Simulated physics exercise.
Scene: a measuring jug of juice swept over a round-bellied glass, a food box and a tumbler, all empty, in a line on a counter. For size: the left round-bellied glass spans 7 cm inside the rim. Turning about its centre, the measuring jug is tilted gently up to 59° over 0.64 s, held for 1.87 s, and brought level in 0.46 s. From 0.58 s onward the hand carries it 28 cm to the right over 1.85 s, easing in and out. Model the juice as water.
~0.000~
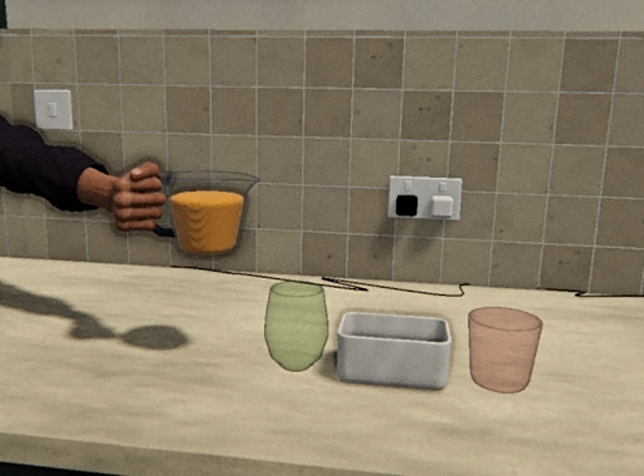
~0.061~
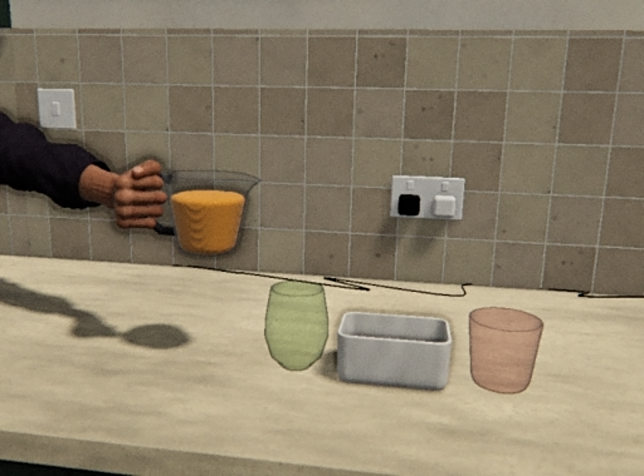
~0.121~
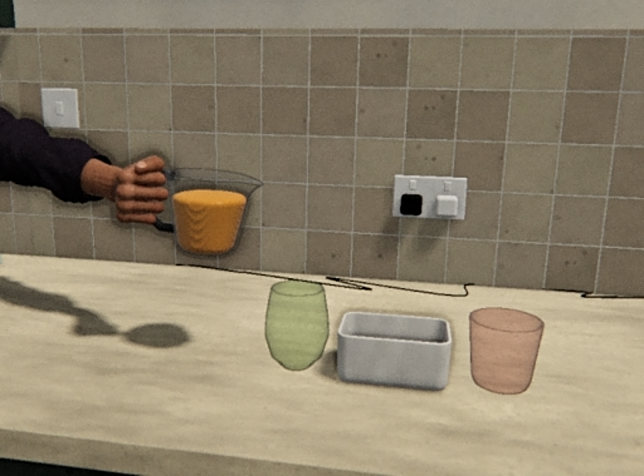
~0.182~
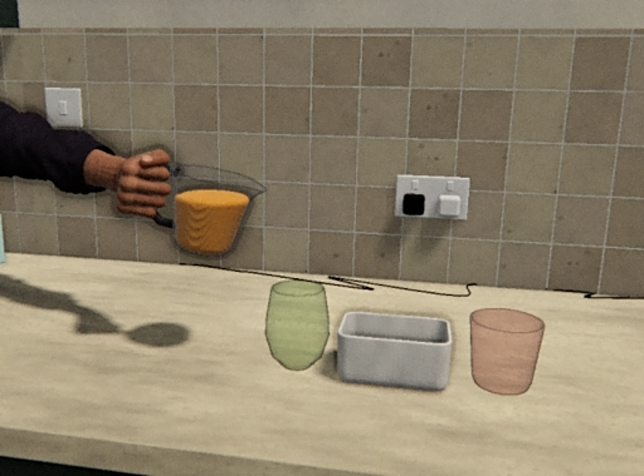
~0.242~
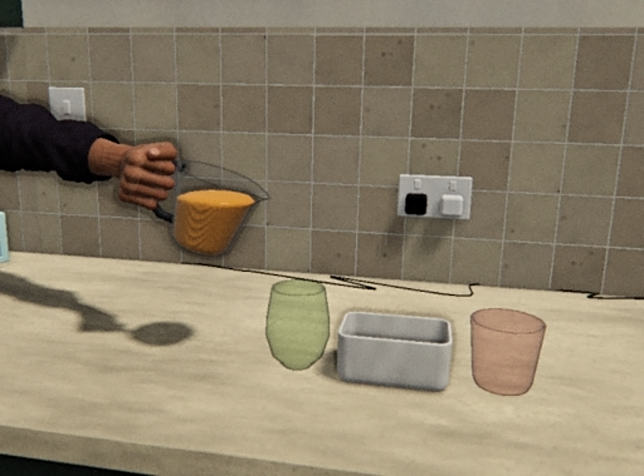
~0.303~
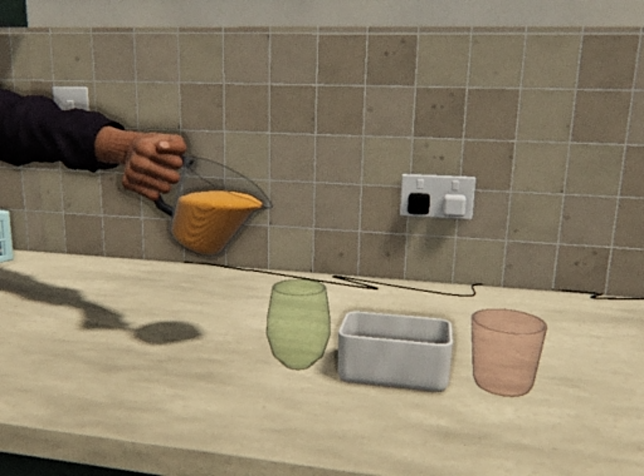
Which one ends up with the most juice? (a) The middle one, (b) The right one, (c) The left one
Option c: The left one.
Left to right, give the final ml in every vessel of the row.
You'd find around 220 ml on the left, around 70 ml in the middle and around 30 ml on the right.
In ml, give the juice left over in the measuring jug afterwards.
It ends up holding about 100 ml.
By 1.06 s the tilt is 59° and from the left they hold 215 ml, 0 ml, 0 ml, the measuring jug 200 ml, and 0 ml is on the counter.
By 1.62 s the tilt is 59° and from the left they hold 215 ml, 55 ml, 0 ml, the measuring jug 145 ml, and 5 ml is on the counter.
By 2.20 s the tilt is 59° and from the left they hold 215 ml, 70 ml, 10 ml, the measuring jug 110 ml, and 20 ml is on the counter.
By 2.83 s the tilt is 12° and from the left they hold 215 ml, 70 ml, 25 ml, the measuring jug 100 ml, and 25 ml is on the counter.
At rest from the left they hold 215 ml, 70 ml, 25 ml, the measuring jug 100 ml, and 25 ml is on the counter.
